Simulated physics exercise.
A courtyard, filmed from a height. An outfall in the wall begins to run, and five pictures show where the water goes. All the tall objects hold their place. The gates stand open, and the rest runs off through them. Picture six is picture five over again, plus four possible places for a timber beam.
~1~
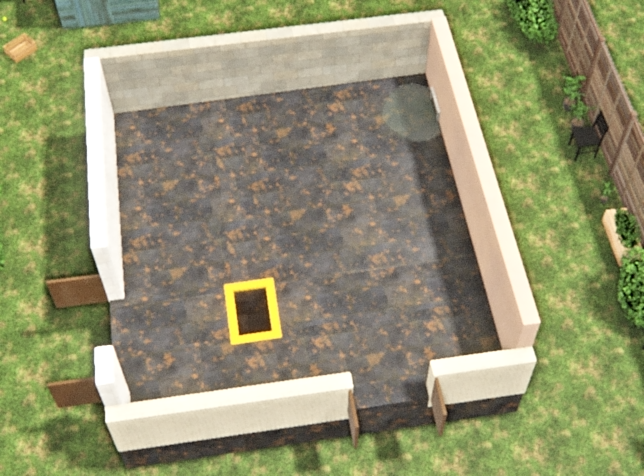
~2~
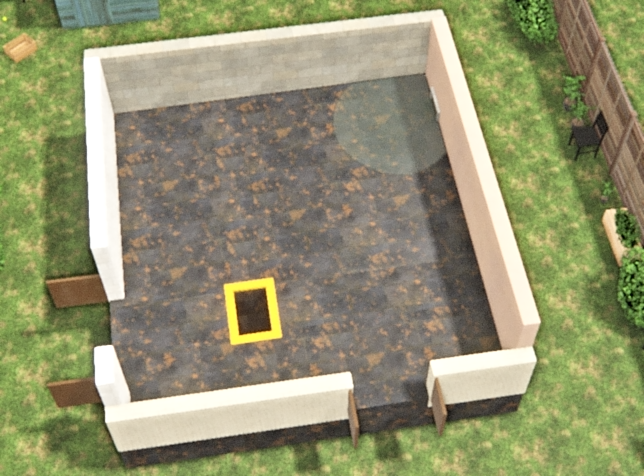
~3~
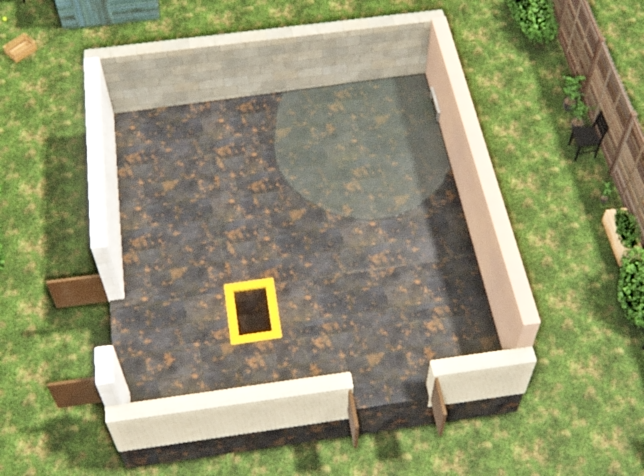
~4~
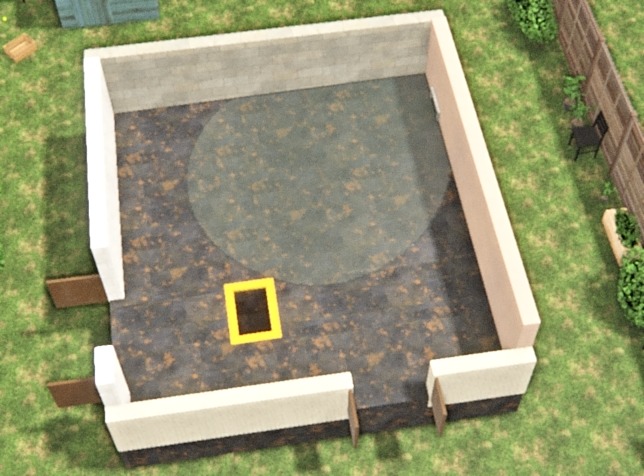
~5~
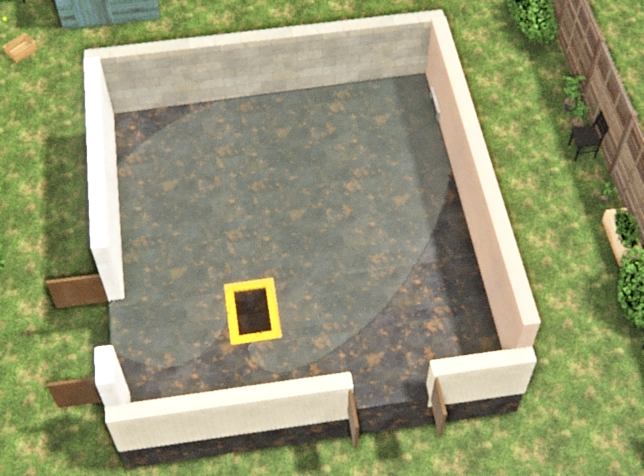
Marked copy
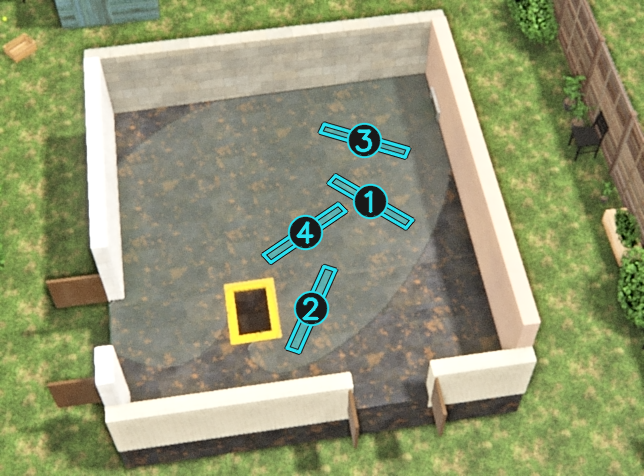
A square, low-walled yard with a dark, brown-speckled floor sits on grass, seen from high above by a still camera. Pale walls enclose it, with brown gates open at the left and bottom, a yellow-edged drain toward the lower left, and a fence, chair and bushes at right. A pale, greyish wet patch spreads from the upper right corner across the floor, widening left and downward until it reaches the drain.
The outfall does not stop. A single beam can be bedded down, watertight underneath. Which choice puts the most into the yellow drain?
Take 2.
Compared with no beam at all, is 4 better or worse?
Spot 4 is worse.
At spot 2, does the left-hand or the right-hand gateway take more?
The left one.
On the marked copy, 1 from (332, 179) to (409, 223); 2 from (293, 350) to (329, 268); 3 from (322, 128) to (406, 152); 4 from (267, 258) to (341, 207).
If 1 is chosen, about 8 % of the stream goes into the yellow drain, about 92 % out by the gates.
If 2 is chosen, about 21 % of the stream goes into the yellow drain, about 78 % out by the gates.
If 3 is chosen, about 11 % of the stream goes into the yellow drain, about 89 % out by the gates.
If 4 is chosen, about 13 % of the stream goes into the yellow drain, about 87 % out by the gates.
